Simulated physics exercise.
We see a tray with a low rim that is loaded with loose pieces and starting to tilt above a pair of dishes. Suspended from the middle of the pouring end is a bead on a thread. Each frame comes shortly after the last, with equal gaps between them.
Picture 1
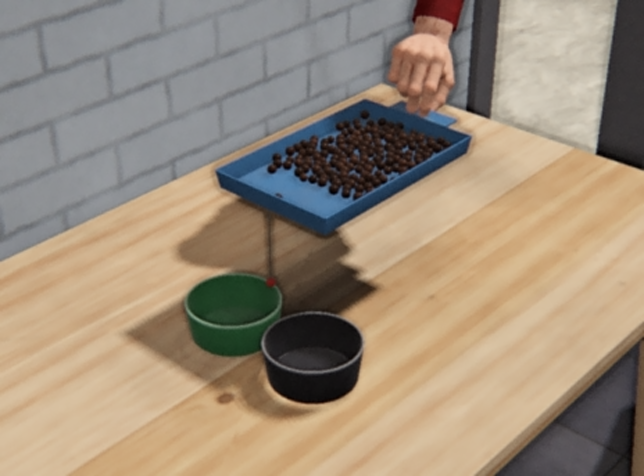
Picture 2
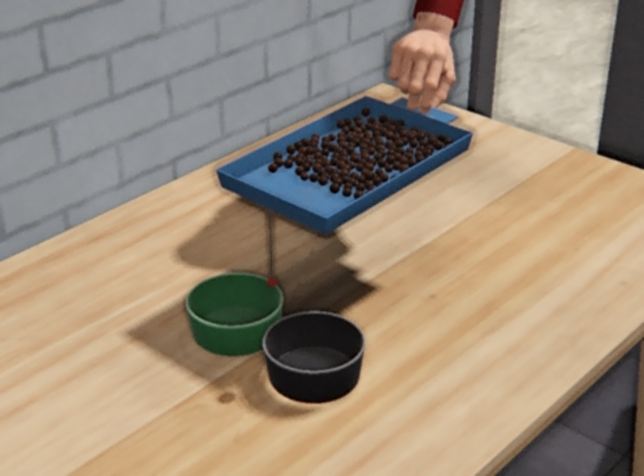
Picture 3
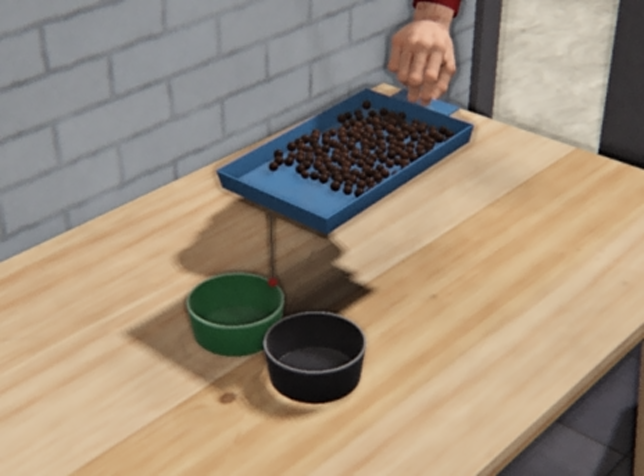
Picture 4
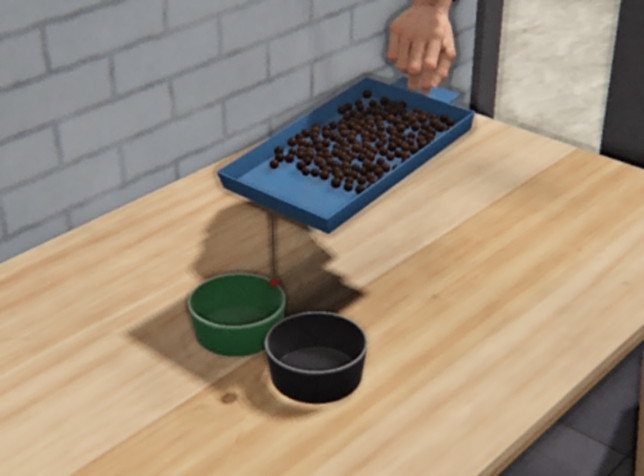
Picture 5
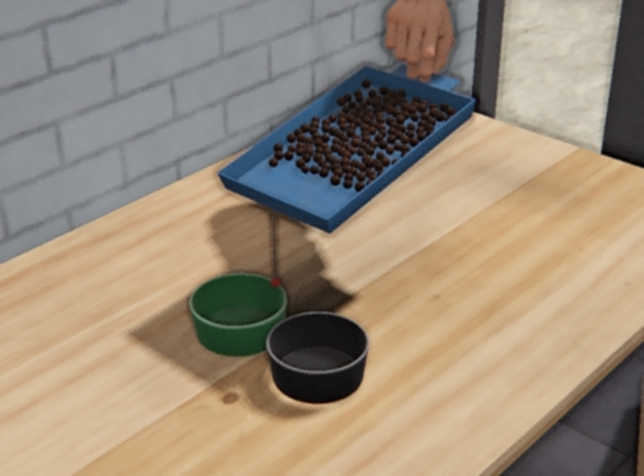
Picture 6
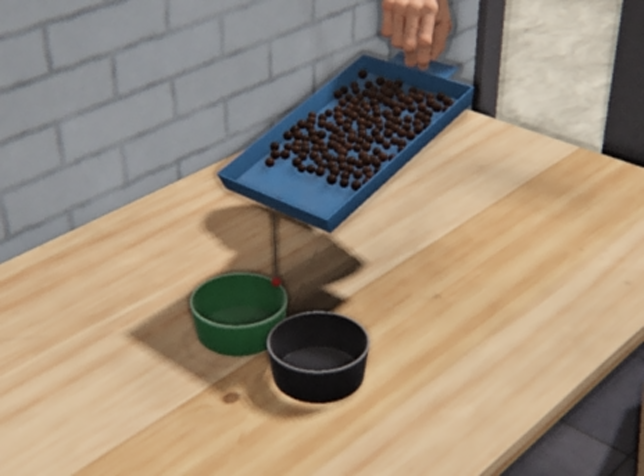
A hand held a blue tray of small dark balls over a wooden table with a green dish and a black dish, then slowly raised the far end, and the balls shifted slightly down the tray.
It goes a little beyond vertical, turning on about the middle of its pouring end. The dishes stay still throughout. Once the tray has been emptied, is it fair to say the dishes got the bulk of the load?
Yes, they got more than half.
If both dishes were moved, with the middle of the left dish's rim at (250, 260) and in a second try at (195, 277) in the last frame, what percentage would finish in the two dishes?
Trial 1 near 0 percent, trial 2 near 80 percent.
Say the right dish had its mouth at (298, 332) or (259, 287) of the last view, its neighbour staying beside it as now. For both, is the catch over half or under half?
Placing 1: A majority of it. Placing 2: A minority of it.
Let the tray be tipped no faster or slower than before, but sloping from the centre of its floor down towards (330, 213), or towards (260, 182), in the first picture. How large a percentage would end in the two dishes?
The first try gives close to 100 per cent, the second close to 40 per cent.
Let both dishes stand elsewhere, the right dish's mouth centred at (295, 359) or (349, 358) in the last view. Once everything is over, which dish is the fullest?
Placement one: The left-positioned dish. Placement two: The left-positioned dish.
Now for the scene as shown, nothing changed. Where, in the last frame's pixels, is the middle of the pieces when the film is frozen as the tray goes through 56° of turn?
Somewhere about pixel (274, 179).
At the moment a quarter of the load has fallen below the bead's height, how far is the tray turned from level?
It is at around 90 degrees by then.
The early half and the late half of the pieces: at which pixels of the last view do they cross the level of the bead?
For the early half I get (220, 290), and for the late half (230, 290).
Soon, tray tipped steeply; nearly all on the tray; a stray few in the right dish; a stray few in the left dish; a stray few in the air.
A while on, tray tipped right over; about a third on the tray; a stray few in the right dish; about a quarter in the left dish; a small part outside both; about a quarter in the air.
Towards the end, tray tipped past a quarter turn; a small part in the right dish; about two thirds in the left dish; about a third outside both.
Finally, tray tipped past a quarter turn; a small part in the right dish; about two thirds in the left dish; about a third outside both.
